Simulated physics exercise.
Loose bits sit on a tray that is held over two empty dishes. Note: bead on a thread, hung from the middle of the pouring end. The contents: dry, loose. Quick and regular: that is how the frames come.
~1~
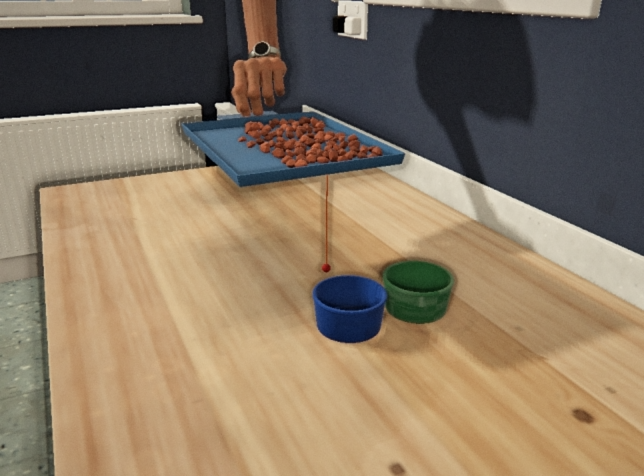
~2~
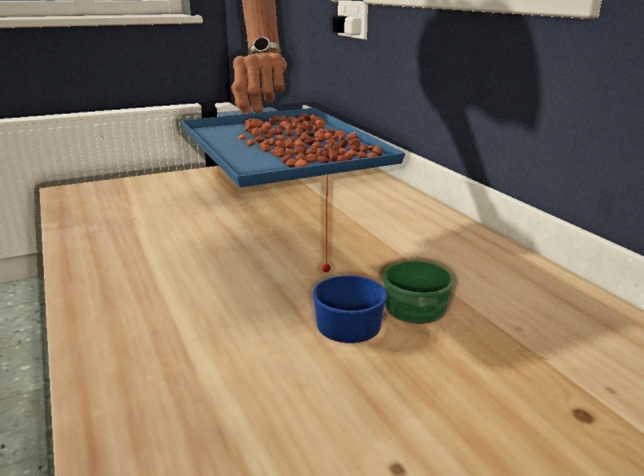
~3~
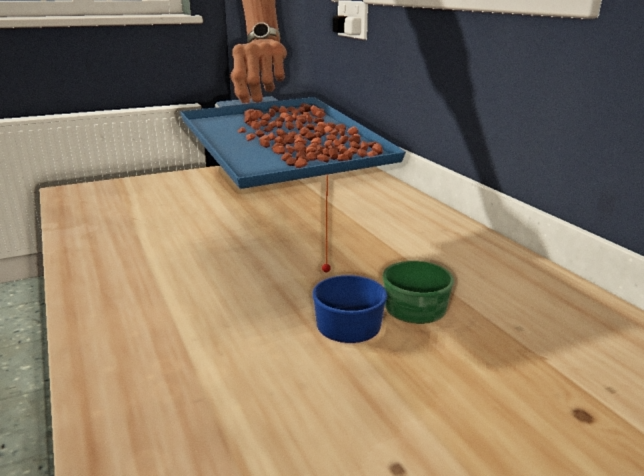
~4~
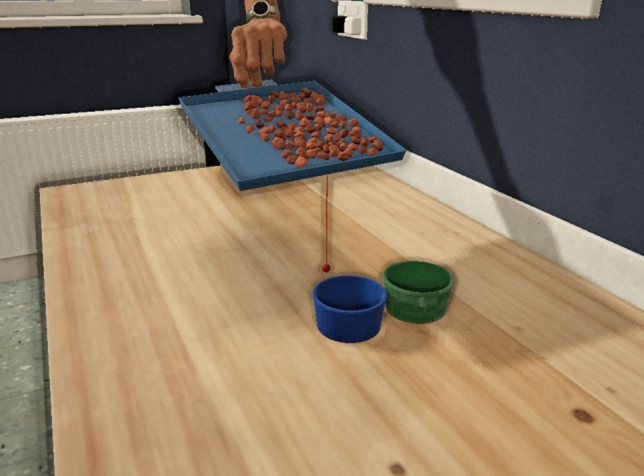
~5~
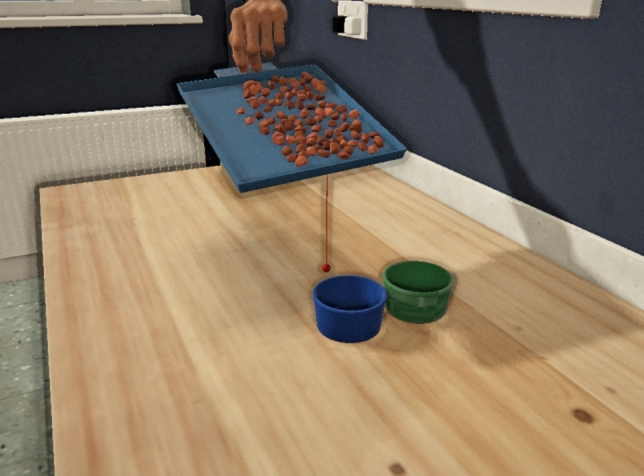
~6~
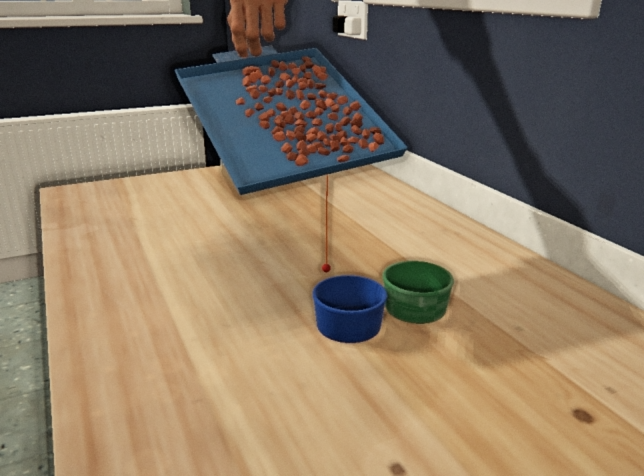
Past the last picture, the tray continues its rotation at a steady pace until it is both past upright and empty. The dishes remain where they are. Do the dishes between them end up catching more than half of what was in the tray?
Looks like most of the load ends up spilled, you see.
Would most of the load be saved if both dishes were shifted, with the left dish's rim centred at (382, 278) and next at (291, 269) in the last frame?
Well, a minority share the first time and a minority share the next.
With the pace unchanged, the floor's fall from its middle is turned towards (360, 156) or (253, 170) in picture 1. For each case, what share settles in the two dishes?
About 10 %, then 0 %.
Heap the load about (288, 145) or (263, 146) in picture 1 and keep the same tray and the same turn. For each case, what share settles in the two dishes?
Around 30 in a hundred the first time, around 10 in a hundred the second.
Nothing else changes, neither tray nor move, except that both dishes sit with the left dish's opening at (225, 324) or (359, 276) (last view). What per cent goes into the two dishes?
It would be roughly 60 per cent, followed by roughly 0 per cent.
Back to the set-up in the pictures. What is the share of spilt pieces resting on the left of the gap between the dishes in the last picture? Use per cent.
Estimate: About 90 in every hundred.
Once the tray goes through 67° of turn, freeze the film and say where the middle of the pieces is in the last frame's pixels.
I'd mark the middle close to (309, 166).
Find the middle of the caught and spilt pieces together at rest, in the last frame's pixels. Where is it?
Once nothing moves, the middle sits near (299, 344).
Soon, tray tipped steeply; most on the tray; a small part in the air.
A while on, tray tipped past a quarter turn; a small part on the tray; about a quarter in the left dish; about two thirds outside both; about a quarter in the air.
Towards the end, tray tipped past a quarter turn; about a quarter in the left dish; most outside both.
Finally, tray tipped past a quarter turn; about a quarter in the left dish; none in the right dish; most outside both.
